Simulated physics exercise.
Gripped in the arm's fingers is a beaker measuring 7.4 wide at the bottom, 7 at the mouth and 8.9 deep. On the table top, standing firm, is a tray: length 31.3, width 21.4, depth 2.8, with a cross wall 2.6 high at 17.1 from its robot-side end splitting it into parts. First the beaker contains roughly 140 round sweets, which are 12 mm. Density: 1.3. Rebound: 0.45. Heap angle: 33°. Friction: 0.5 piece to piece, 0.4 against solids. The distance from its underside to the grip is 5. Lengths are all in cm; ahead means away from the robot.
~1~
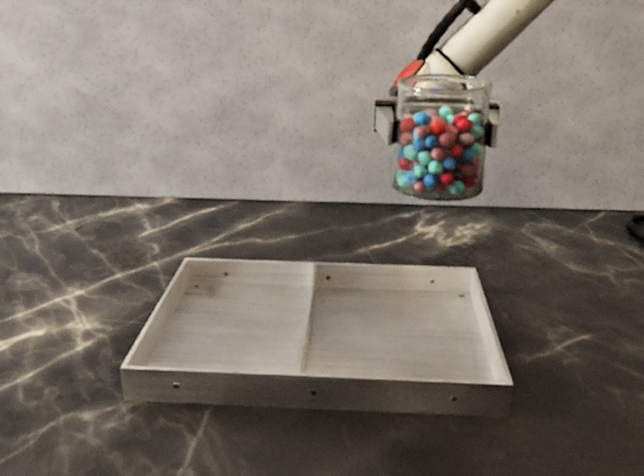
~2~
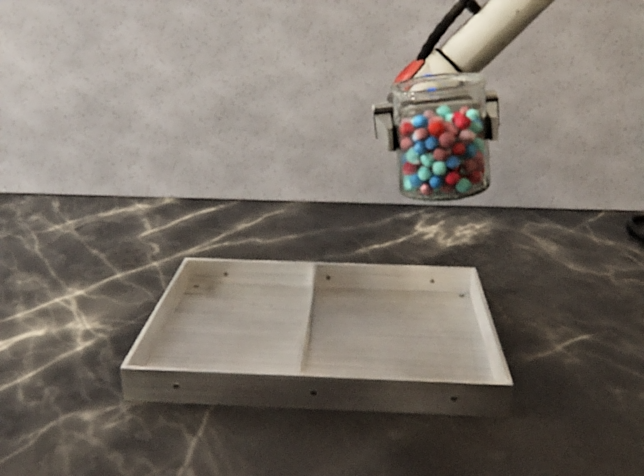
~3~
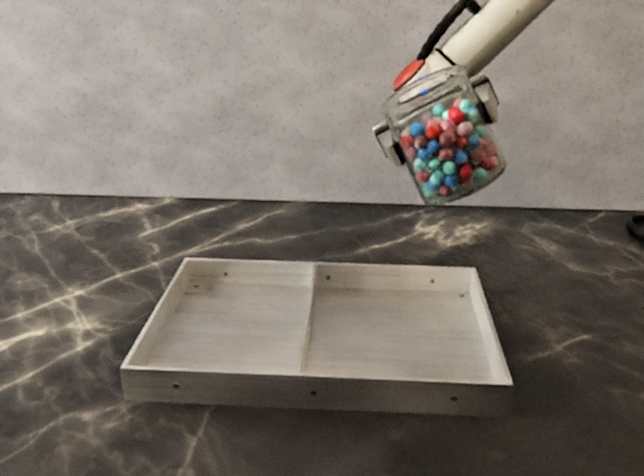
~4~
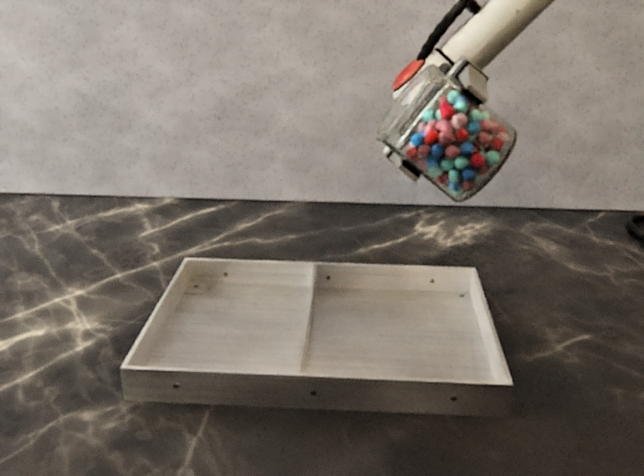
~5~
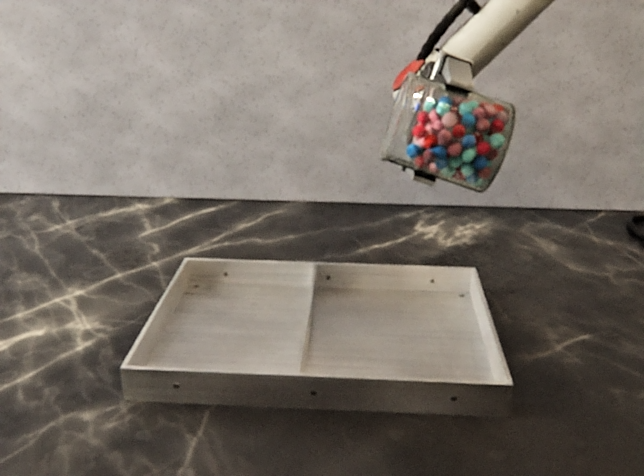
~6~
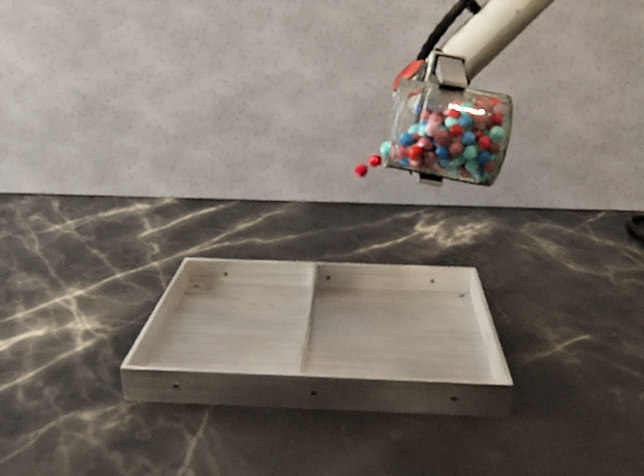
A robot arm tilts a clear beaker of colourful balls leftward above a divided tray, releasing a few.
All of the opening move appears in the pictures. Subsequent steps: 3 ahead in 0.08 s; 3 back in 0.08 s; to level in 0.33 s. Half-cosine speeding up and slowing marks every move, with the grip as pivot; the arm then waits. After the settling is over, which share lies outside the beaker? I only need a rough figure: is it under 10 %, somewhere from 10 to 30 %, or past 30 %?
Roughly, it is past 30 %.
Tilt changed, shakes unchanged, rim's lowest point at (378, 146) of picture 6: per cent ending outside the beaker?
The share is around 20 %.
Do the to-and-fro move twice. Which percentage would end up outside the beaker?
It would be near 50 per cent.
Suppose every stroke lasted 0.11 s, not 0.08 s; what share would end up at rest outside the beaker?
25 %.
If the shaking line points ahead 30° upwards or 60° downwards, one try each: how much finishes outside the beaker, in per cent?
Result: Approx. 55 % and 10 %, one try each.
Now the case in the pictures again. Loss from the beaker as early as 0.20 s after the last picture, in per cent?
Share gone by then: Close to 20 %.
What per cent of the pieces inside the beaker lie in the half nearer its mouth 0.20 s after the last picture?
Mouth half share: Roughly 65 %.
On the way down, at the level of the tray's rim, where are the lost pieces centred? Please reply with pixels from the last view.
Near (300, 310).
Then, 0.20 s after the last picture, tilted 79° forward, highest piece 22 above the table; 111 in the beaker, 2 in the robot-side part, 28 in flight or on a rim.
Then, 0.39 s after the last picture, tilted 16° forward, highest piece 25 above the table; 84 in the beaker, 28 in the far-side part, 27 in the robot-side part, 2 in flight or on a rim.
Then, 0.69 s after the last picture, level, highest piece 21 above the table; 84 in the beaker, 29 in the far-side part, 28 in the robot-side part.
Then, 1.74 s after the last picture, level, highest piece 21 above the table; 84 in the beaker, 29 in the far-side part, 28 in the robot-side part.
Final count, 84 in the beaker, 29 in the far-side part, 28 in the robot-side part. That is 40 % outside the beaker.
